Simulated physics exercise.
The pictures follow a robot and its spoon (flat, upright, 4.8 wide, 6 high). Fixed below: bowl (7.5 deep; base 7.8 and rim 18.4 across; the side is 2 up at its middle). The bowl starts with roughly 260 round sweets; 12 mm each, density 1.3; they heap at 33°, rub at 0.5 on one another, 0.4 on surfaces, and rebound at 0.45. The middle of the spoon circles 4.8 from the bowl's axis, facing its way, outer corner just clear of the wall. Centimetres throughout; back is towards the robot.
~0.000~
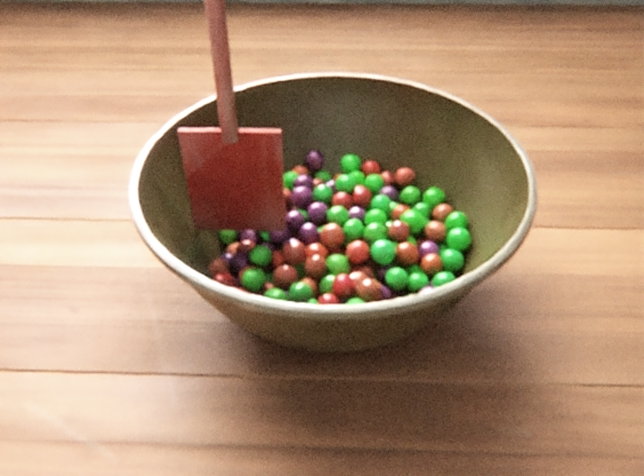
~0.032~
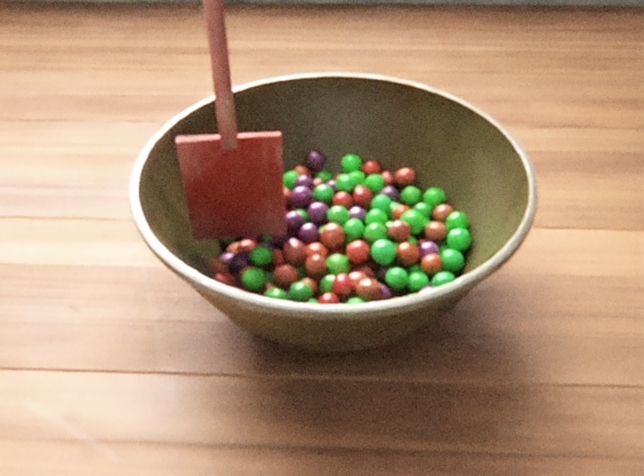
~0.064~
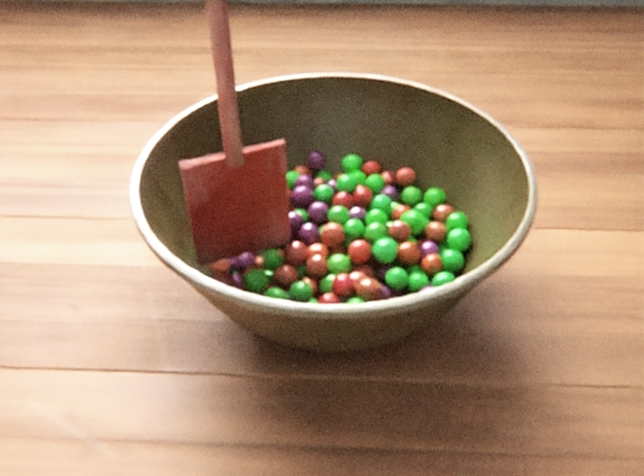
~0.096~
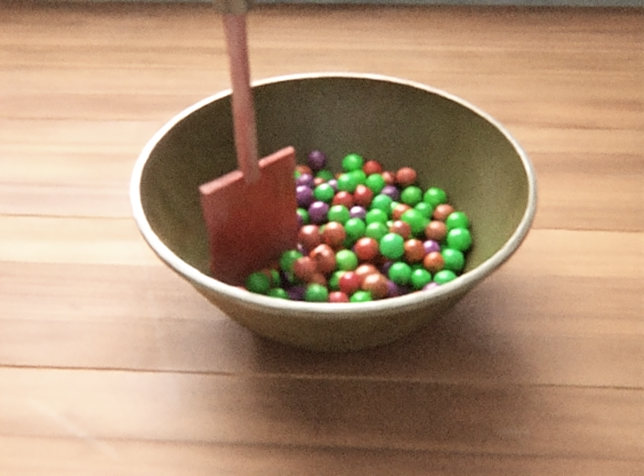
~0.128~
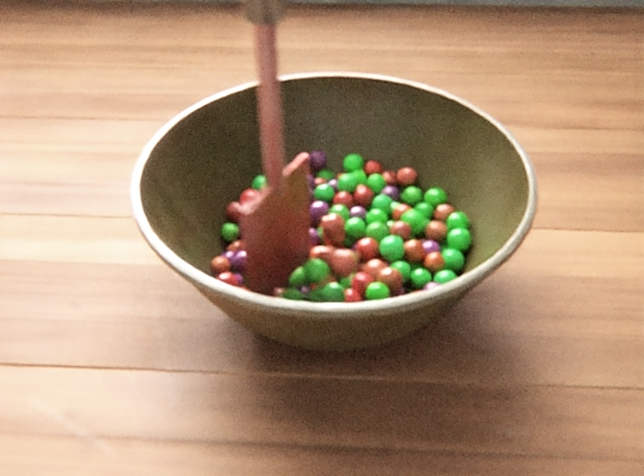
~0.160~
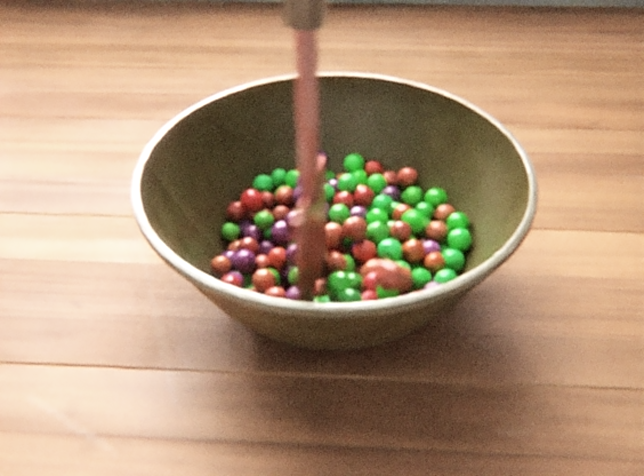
At the start, a red utensil with a flat, broad blade stands at the left inside a bowl of red, green, purple and brown round sweets. It sweeps toward the front and right through the sweets, turning until its blade is edge-on, nudging some and revealing others at the left.
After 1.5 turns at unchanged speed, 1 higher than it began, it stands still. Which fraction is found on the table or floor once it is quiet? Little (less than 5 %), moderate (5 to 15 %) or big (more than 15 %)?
A little share, less than 5 %, ends on the table or floor.
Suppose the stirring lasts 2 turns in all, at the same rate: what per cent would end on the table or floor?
Then about 0 per cent.
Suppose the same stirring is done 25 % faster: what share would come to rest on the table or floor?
In that case some 5 per cent.
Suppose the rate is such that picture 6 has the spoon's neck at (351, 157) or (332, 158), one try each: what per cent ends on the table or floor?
About 5 and 0 per cent.
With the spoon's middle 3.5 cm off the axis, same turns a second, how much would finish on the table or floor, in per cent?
In that case some 0 per cent.
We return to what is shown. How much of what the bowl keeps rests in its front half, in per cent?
About 50 per cent.
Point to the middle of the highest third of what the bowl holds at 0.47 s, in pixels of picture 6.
Around (325, 179).
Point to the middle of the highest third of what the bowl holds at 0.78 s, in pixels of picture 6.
Near (321, 256).
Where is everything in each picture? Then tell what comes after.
The first picture shows spoon neck at (226, 101), 0° round; upper third of the load around (351, 232), from x 220 to 460, top at y 160; 263 in the bowl.
The second picture shows spoon neck at (225, 107), 7° round; upper third of the load around (352, 232), from x 220 to 460, top at y 160.
The third picture shows spoon neck at (230, 123), 25° round; upper third of the load around (347, 235), from x 220 to 460, top at y 160.
The fourth picture shows spoon neck at (247, 139), 44° round; upper third of the load around (347, 236), from x 220 to 460, top at y 160.
The fifth picture shows spoon neck at (274, 151), 62° round; upper third of the load around (354, 234), from x 220 to 460, top at y 160.
The sixth picture shows spoon neck at (309, 157), 81° round; upper third of the load around (361, 232), from x 220 to 460, top at y 160; 263 in the bowl.
By 0.47 s, 260° round, highest piece 8 above the table; 262 in the bowl, 1 in flight or on the tool.
By 0.78 s, 79° round, highest piece 7 above the table; 260 in the bowl, 3 on the table or floor.
By 1.14 s, 180° round, highest piece 5 above the table; 260 in the bowl, 3 on the table or floor.
By 1.84 s, 180° round, highest piece 5 above the table; 260 in the bowl, 3 on the table or floor.
Final count, 260 in the bowl, 3 on the table or floor. That is 1 % on the table or floor.
